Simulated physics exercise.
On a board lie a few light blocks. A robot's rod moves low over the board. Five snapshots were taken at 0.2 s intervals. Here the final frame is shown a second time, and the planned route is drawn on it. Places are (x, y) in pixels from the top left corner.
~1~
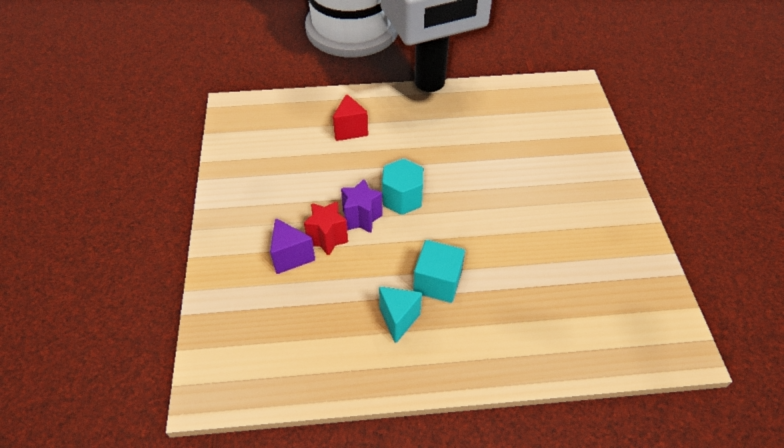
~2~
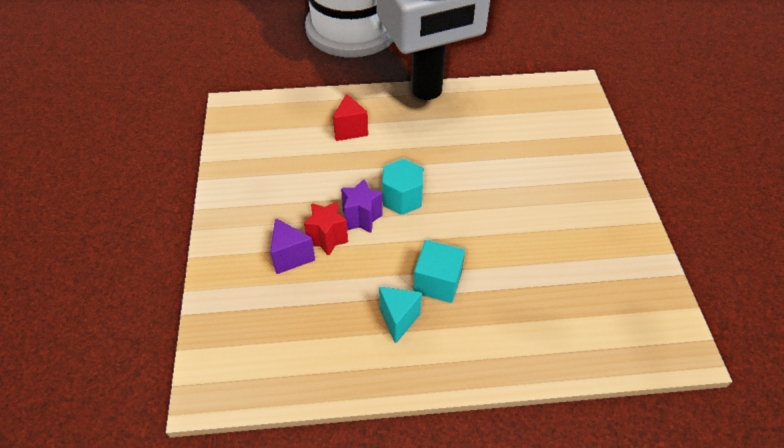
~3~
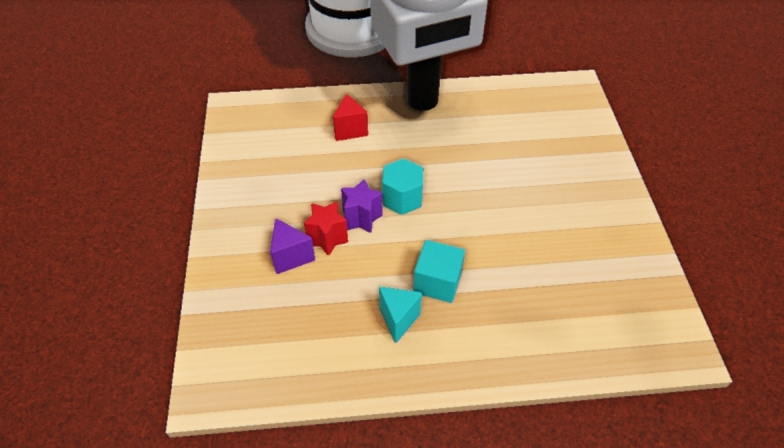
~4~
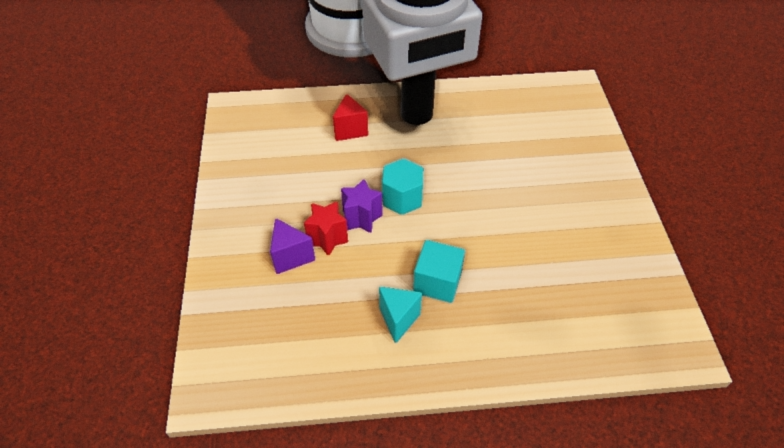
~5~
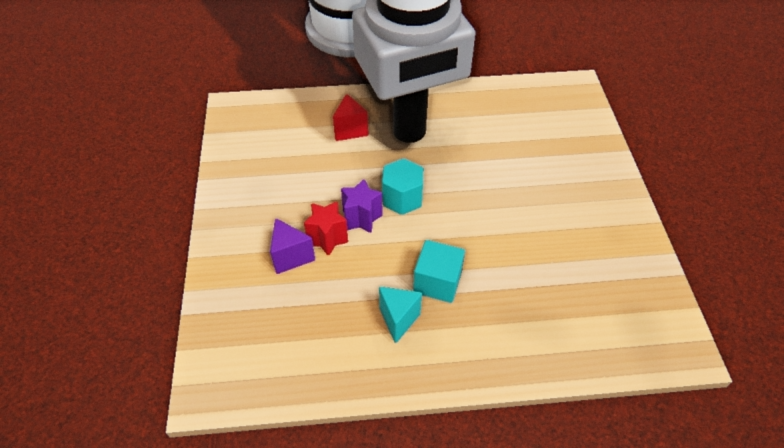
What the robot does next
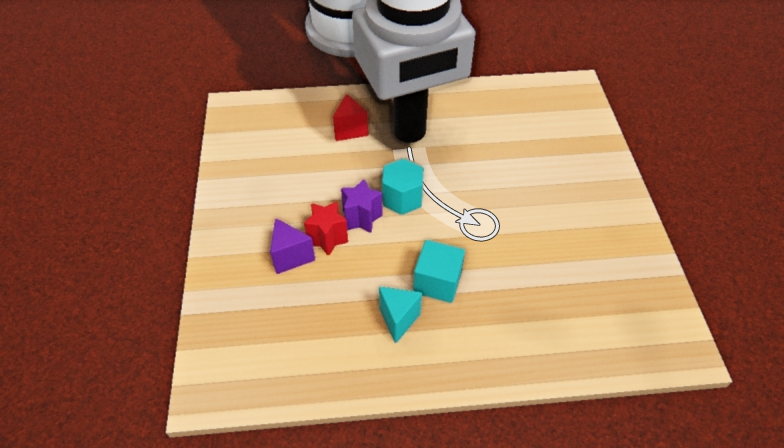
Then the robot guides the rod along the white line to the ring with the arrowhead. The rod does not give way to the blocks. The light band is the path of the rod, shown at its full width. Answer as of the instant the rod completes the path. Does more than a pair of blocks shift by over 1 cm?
No.
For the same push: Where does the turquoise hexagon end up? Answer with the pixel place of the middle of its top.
About (406, 195).
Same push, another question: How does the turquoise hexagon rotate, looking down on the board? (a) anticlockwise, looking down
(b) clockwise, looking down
Choice b: Clockwise, looking down.
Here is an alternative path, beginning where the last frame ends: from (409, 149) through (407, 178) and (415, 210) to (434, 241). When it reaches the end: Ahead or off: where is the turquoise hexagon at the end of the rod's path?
It falls back or aside.
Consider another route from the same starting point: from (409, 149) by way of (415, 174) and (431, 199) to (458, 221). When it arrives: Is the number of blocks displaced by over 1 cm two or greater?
My answer is no.
Path on the board, from (409, 149) through (418, 178) and (442, 205) to (479, 225).
The first path, step by step. One third of the way, rod at (419, 162); turquoise hexagon at (402, 180).
Two thirds of the way, rod at (444, 188); turquoise hexagon at (406, 195), turned 40° clockwise.
At the end, rod at (482, 209); red triangular piece in place; turquoise hexagon at (406, 195), turned 40° clockwise.
